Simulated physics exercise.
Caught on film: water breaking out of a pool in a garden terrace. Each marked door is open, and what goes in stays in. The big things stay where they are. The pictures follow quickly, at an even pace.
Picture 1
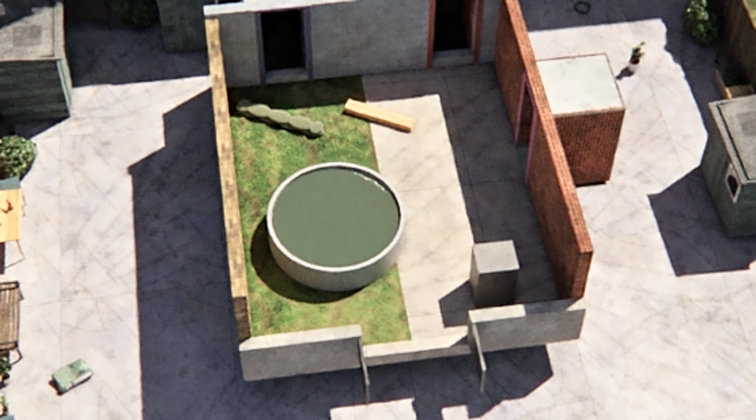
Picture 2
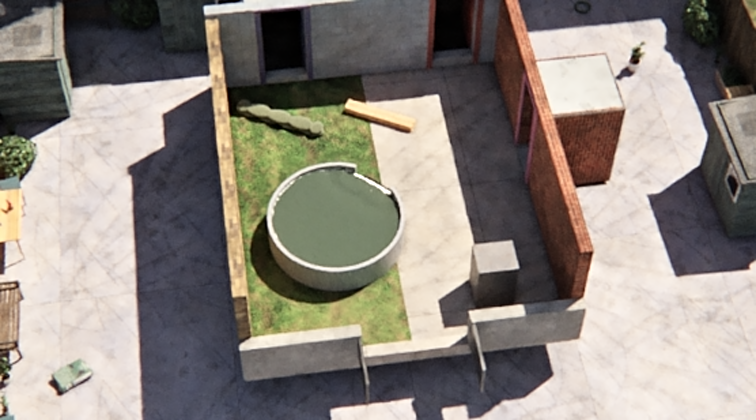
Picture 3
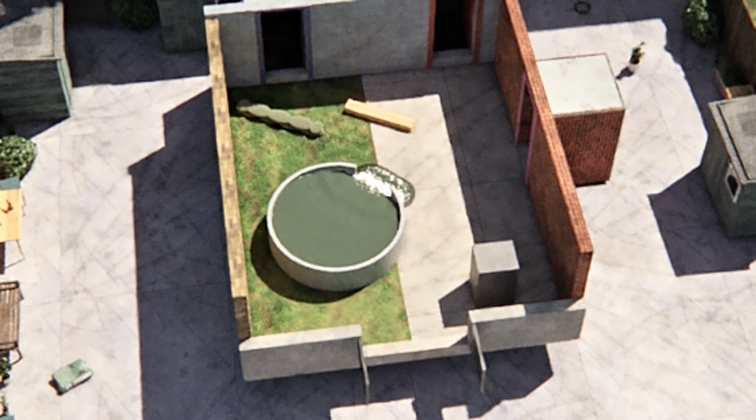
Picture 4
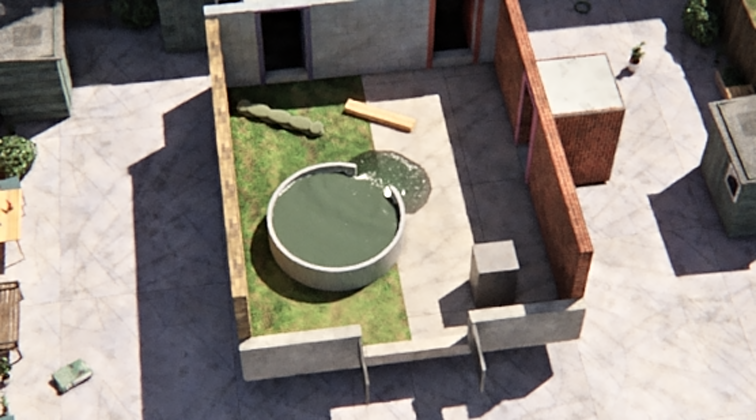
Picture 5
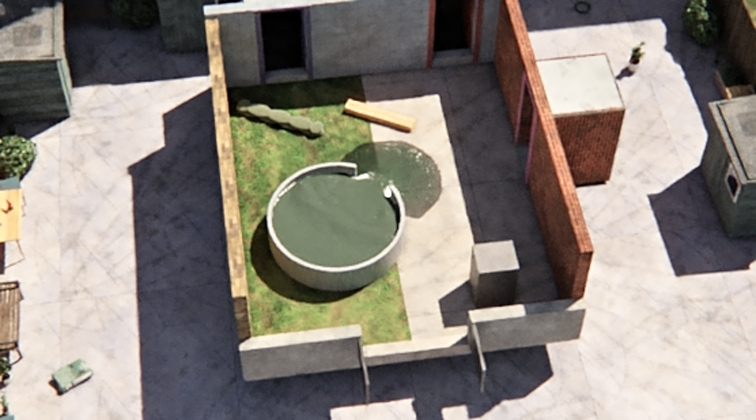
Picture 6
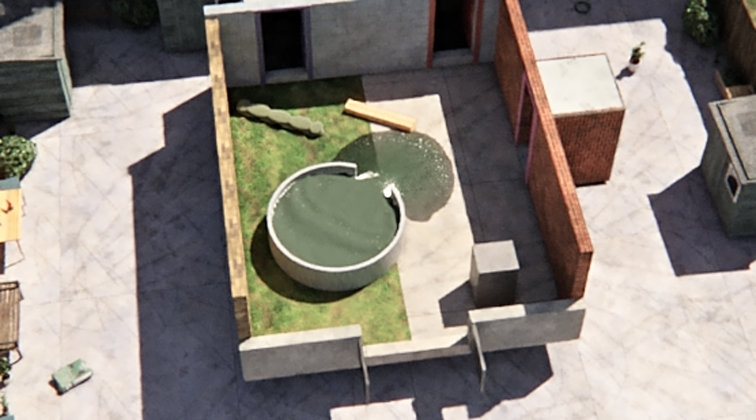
Water in a round, pale-walled pool sits still, then breaks through a gap on the pool's far right side, splashing white before spreading as a widening dark puddle over the grass edge and paving of the walled terrace.
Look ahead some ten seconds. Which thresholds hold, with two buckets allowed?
In the end: The blue door admits no more than that; the red door admits no more than that; the pink door lets in a lot.
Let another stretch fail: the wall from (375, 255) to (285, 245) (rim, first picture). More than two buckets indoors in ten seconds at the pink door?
Then: Pink keeps below it.
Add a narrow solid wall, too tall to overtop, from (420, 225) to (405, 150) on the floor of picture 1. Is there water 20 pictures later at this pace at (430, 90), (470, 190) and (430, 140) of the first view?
In that order: Wet, no water, flooded.
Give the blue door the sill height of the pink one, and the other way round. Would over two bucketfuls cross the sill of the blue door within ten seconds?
My reading: Blue door takes more.
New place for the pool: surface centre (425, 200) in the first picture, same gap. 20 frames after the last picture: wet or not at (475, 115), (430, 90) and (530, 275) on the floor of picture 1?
One after the other: Flooded, under water, not flooded.
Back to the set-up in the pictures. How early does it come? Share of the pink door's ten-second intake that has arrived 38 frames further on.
Some 80 per cent.
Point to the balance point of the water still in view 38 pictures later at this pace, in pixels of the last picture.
At about (384, 172).
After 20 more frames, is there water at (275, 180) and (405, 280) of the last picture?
As listed: Dry, no water.
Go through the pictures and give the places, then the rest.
In the first picture, still water in the round pool at (336, 218).
In the second picture, the front is at a hidden place, out from the gap on the round pool's far side.
In the third picture, water pours out on the round pool's far side and has run to a hidden place.
In the fourth picture, water pours out on the round pool's far side and has run to (399, 156).
In the fifth picture, the front is at (408, 146), out from the gap on the round pool's far side.
In the sixth picture, the front is at (421, 136), out from the gap on the round pool's far side.
A moment on, water covers 25 % of the floor; the blue door not reached, the red door not reached, the pink door not reached.
Next, water covers 40 % of the floor; the blue door not reached, the red door wet at the sill, nothing in, the pink door over two buckets in.
Then, water covers 45 % of the floor; the blue door wet at the sill, nothing in, the red door wet at the sill, nothing in, the pink door over two buckets in.
Later, water covers 60 % of the floor; the blue door wet at the sill, nothing in, the red door wet at the sill, nothing in, the pink door far over two buckets in.
In the end, water covers 80 % of the floor; the blue door under two buckets in, the red door wet at the sill, nothing in, the pink door far over two buckets in.
